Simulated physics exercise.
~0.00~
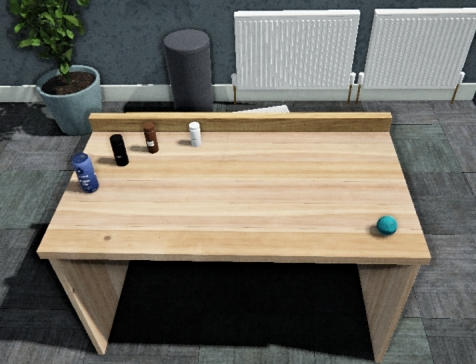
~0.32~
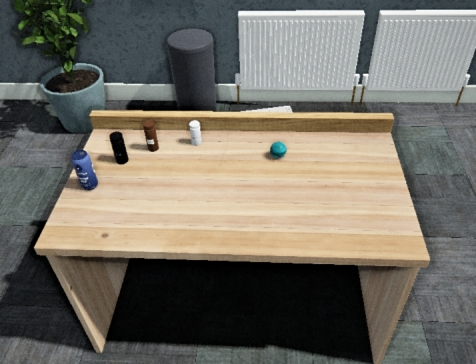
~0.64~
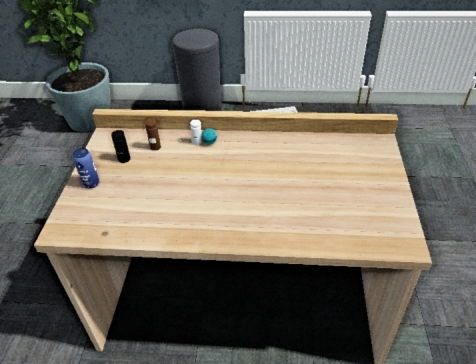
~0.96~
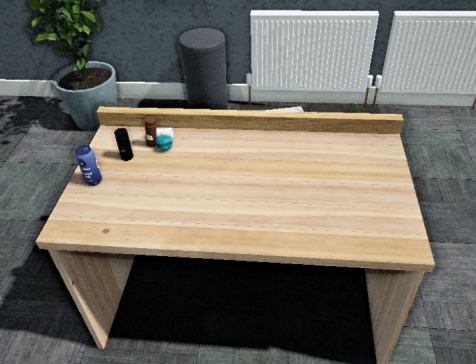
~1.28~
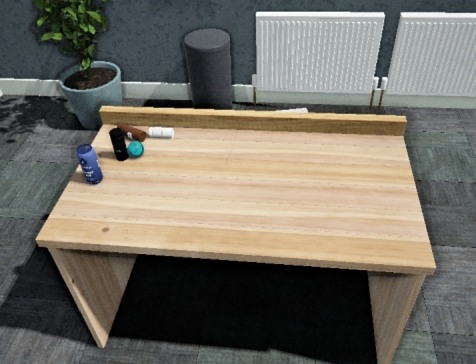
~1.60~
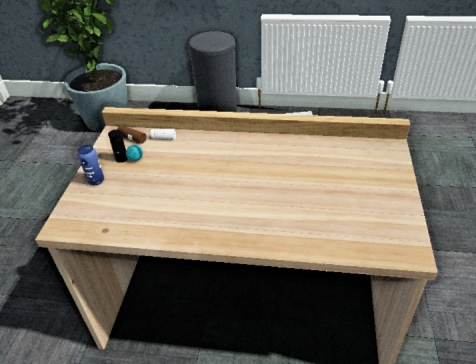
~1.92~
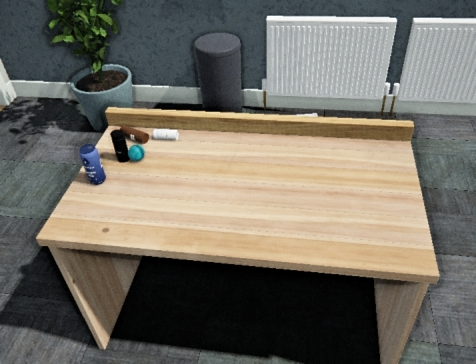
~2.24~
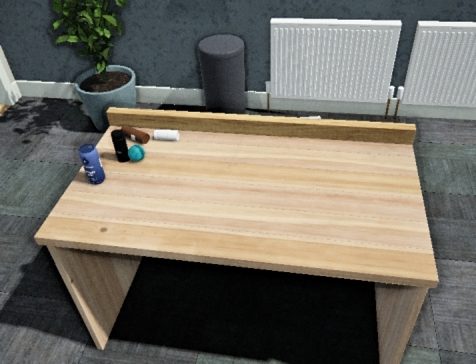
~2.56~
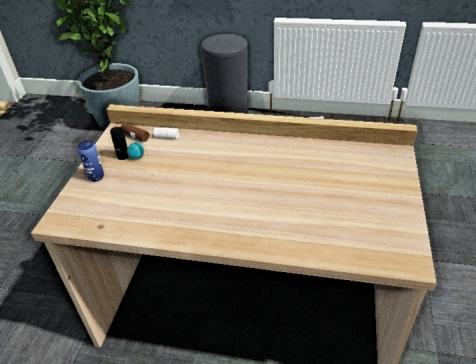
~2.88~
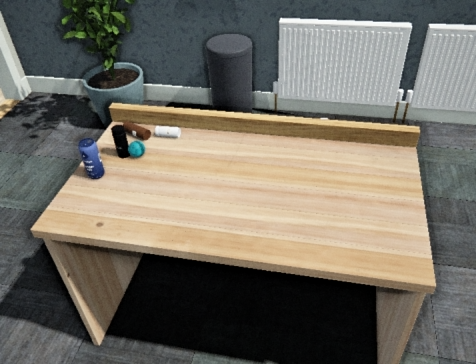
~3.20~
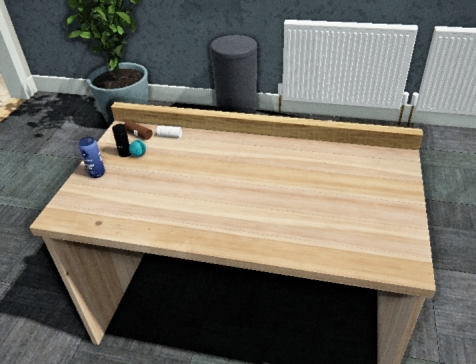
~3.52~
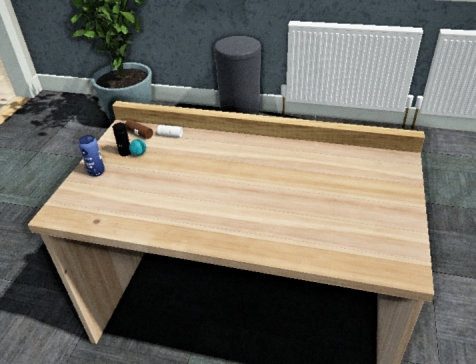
Turquoise ball rolling left across a wooden table, toppling a white and a brown shaker, then resting beside the upright black one.
